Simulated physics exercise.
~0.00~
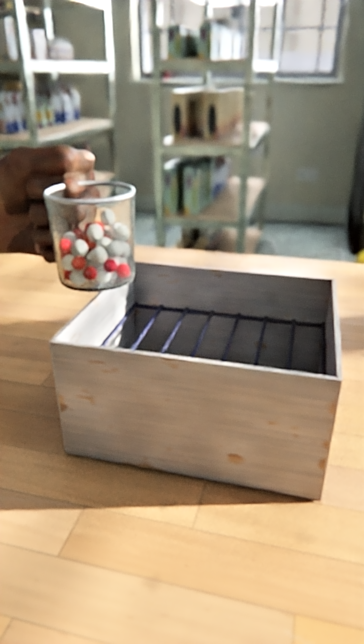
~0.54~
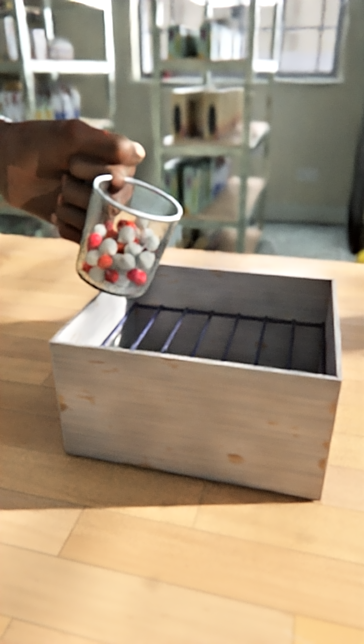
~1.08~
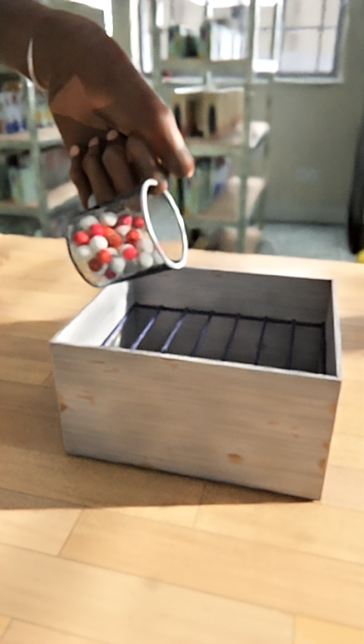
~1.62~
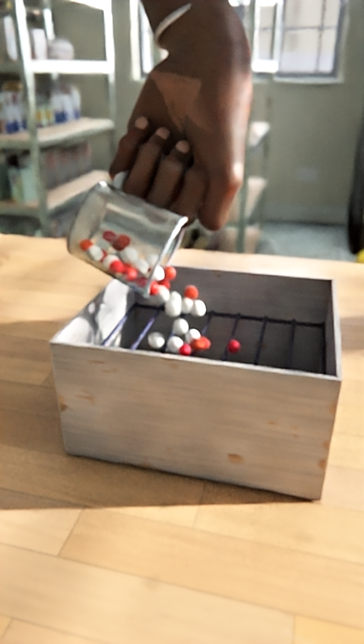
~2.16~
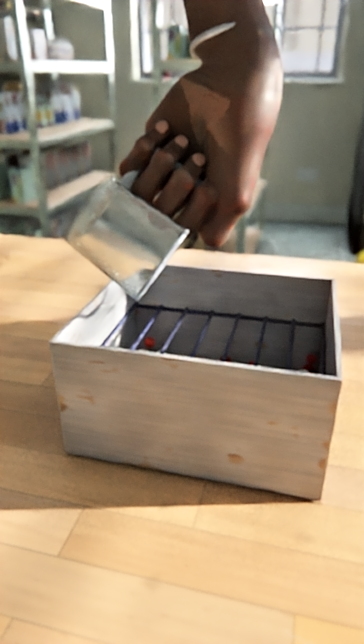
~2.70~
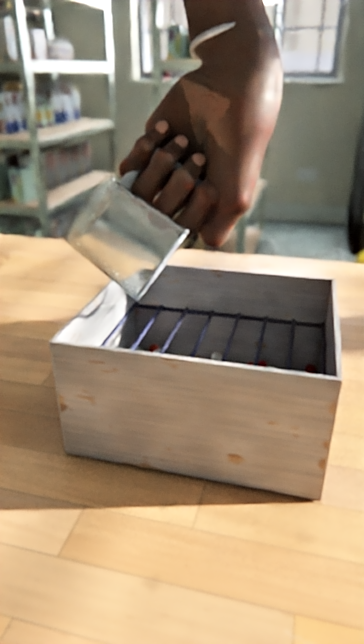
A hand lifted a clear cup of red and white balls over a wooden box with dark wires across it and tipped them out, and they all dropped between the wires, leaving the cup empty and still tilted above the box.
